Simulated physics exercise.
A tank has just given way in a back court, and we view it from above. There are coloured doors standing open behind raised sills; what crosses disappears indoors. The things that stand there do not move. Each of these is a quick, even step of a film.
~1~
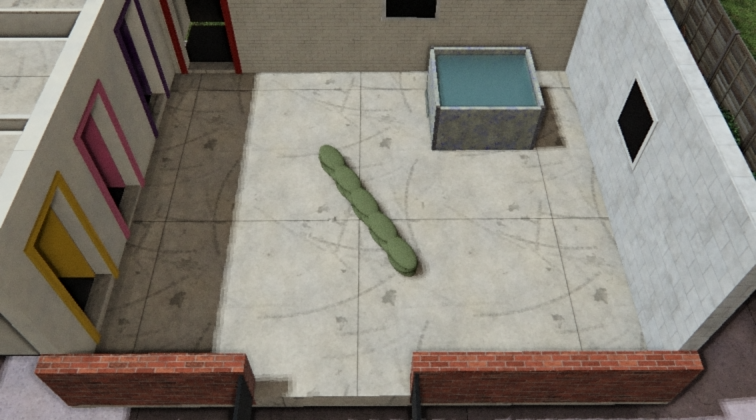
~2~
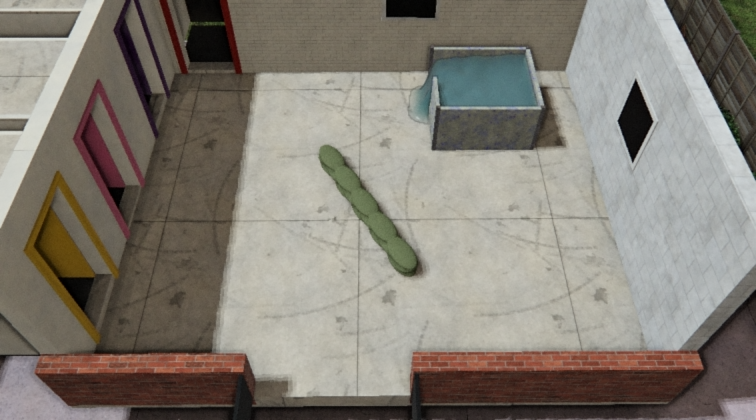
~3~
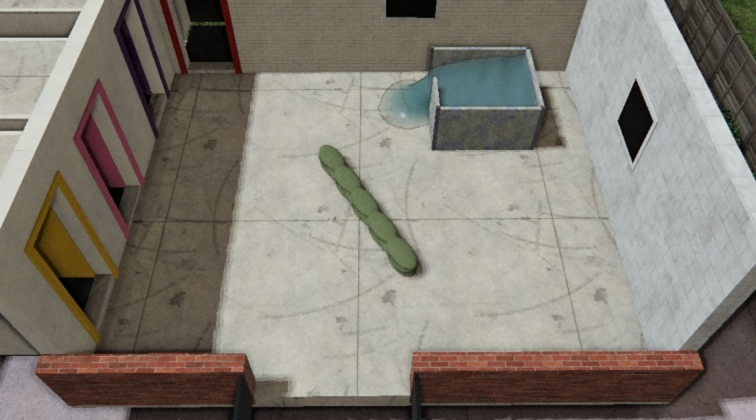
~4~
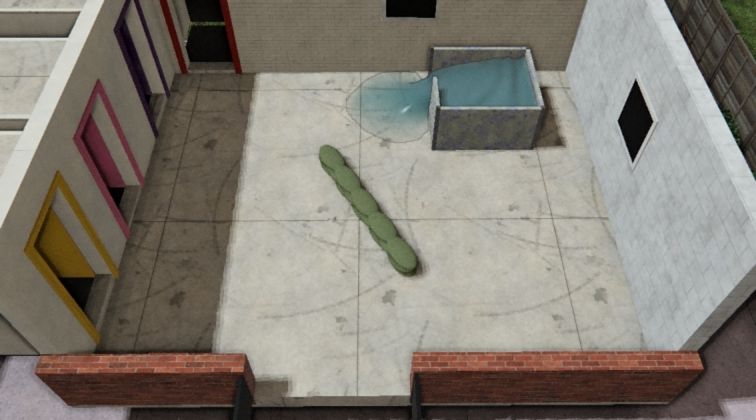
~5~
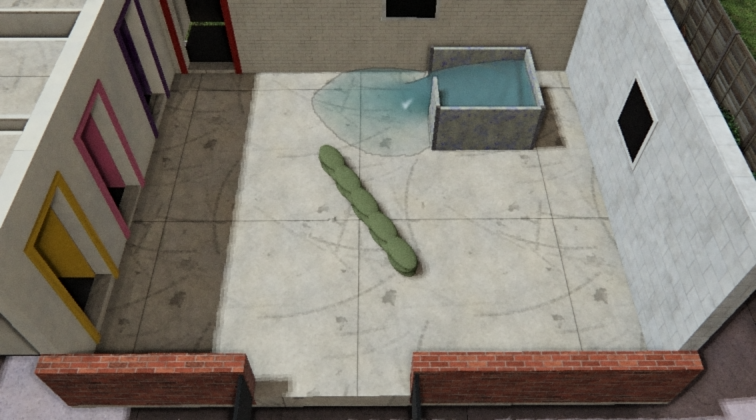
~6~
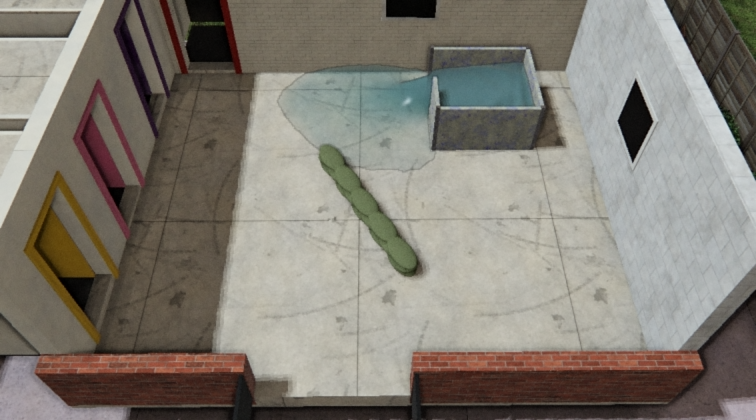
Water sits still in an open tank at the back of a walled court, then pours out through a gap in its left side. It fans across the pale paving in a widening, rounded sheet, spreading left along the back wall and forward to the upper end of a long green hedge-like barrier.
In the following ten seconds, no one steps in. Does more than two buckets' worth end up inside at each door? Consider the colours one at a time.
The yellow door no, two at most; the pink door yes, more than two; the red door yes, more than two; the purple door yes, more than two.
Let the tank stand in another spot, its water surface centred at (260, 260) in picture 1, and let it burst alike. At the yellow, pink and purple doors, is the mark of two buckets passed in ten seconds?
Lab note - yellow door crosses the line, pink door crosses the line, purple door doesn't reach it.
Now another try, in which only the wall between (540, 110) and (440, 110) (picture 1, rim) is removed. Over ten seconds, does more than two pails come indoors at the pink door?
I'd say the pink door stays within the limit.
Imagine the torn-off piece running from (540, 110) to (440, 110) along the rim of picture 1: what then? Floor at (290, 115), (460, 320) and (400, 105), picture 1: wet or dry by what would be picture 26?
Taken in turn they're unwetted, swamped and unwetted.
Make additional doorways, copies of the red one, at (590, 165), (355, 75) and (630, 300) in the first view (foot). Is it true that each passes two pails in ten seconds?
The first new doorway comes up short, the second tops it, the third comes up short.
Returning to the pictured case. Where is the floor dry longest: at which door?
Answer - the door marked yellow.
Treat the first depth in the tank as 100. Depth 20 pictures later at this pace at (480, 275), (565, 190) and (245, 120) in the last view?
0, 0 and 6 per cent, roughly.
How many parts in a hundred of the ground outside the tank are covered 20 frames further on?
My estimate is roughly 40 percent.
A moment on, water covers 25 % of the floor; the yellow door not reached, the pink door not reached, the red door wet at the sill, nothing in, the purple door wet at the sill, nothing in.
Next, water covers 35 % of the floor; the yellow door not reached, the pink door wet at the sill, nothing in, the red door wet at the sill, nothing in, the purple door over two buckets in.
Then, water covers 40 % of the floor; the yellow door wet at the sill, nothing in, the pink door over two buckets in, the red door over two buckets in, the purple door far over two buckets in.
Later, water covers 50 % of the floor; the yellow door wet at the sill, nothing in, the pink door over two buckets in, the red door over two buckets in, the purple door far over two buckets in.
In the end, water covers 70 % of the floor; the yellow door wet at the sill, nothing in, the pink door over two buckets in, the red door over two buckets in, the purple door far over two buckets in.
